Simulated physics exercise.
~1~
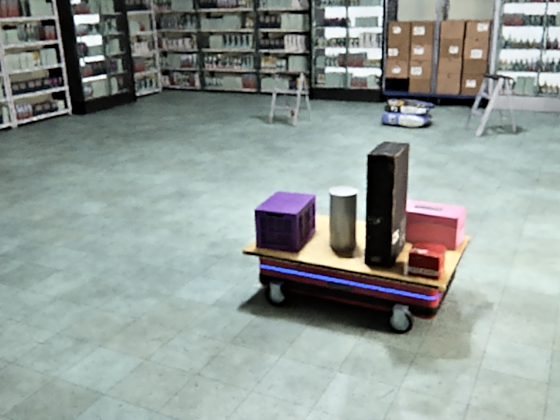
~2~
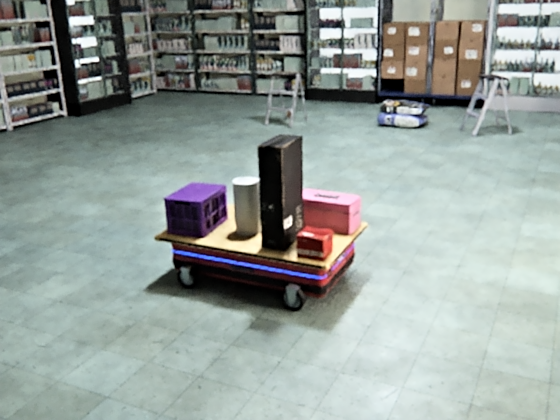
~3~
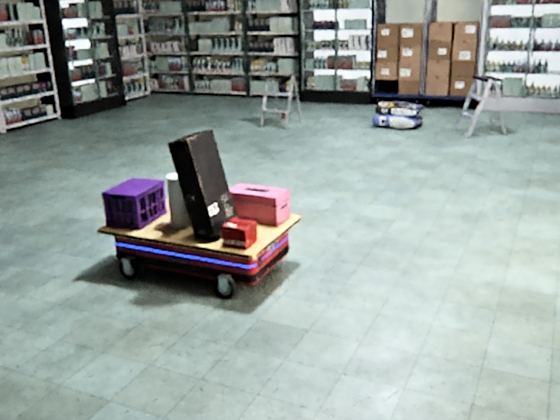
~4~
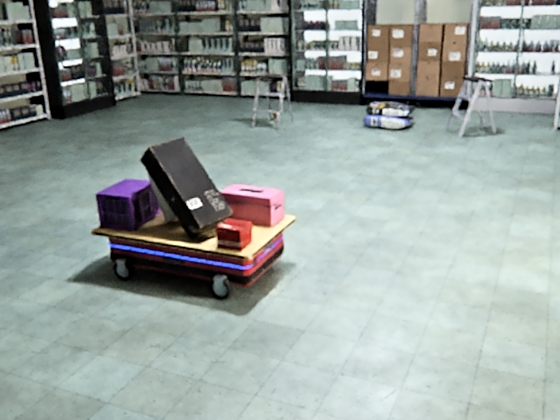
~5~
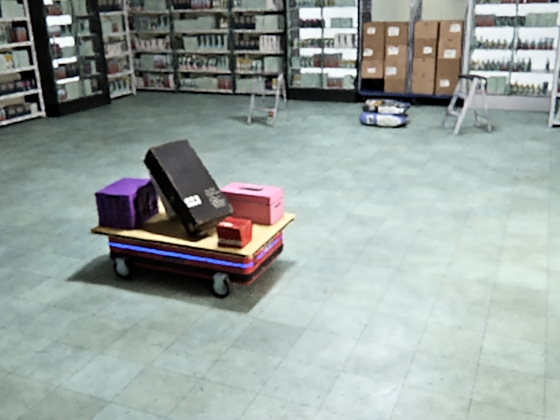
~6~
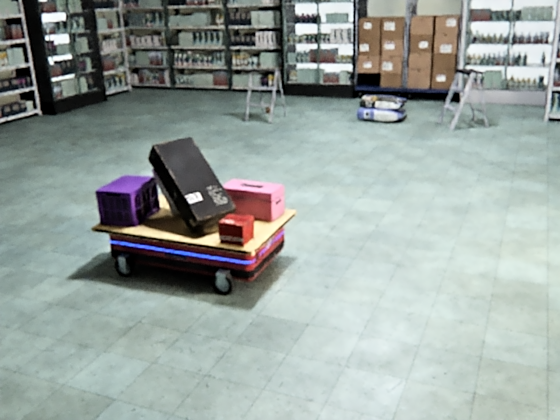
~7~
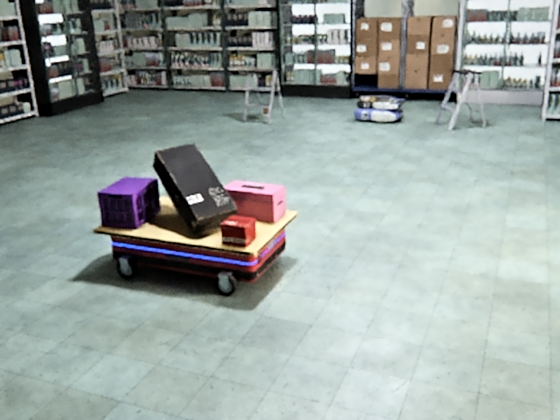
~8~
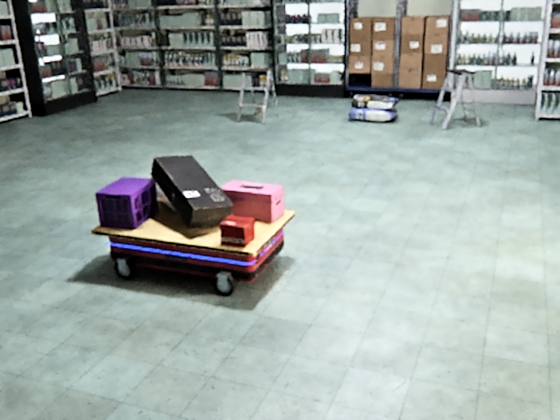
A flat cart with a blue stripe along its side rolls left across a tiled floor, carrying a purple crate, an upright pale canister, a tall black box, a pink toolbox and a small red parcel, with stocked shelves behind. As the cart comes to a stop on the left, the black box tips leftward toward the canister. The box leans further, and the canister tilts too, becoming hidden behind it. The black box then settles lower against the crate and ends on its side on the deck, while the crate, toolbox and parcel stay in place.
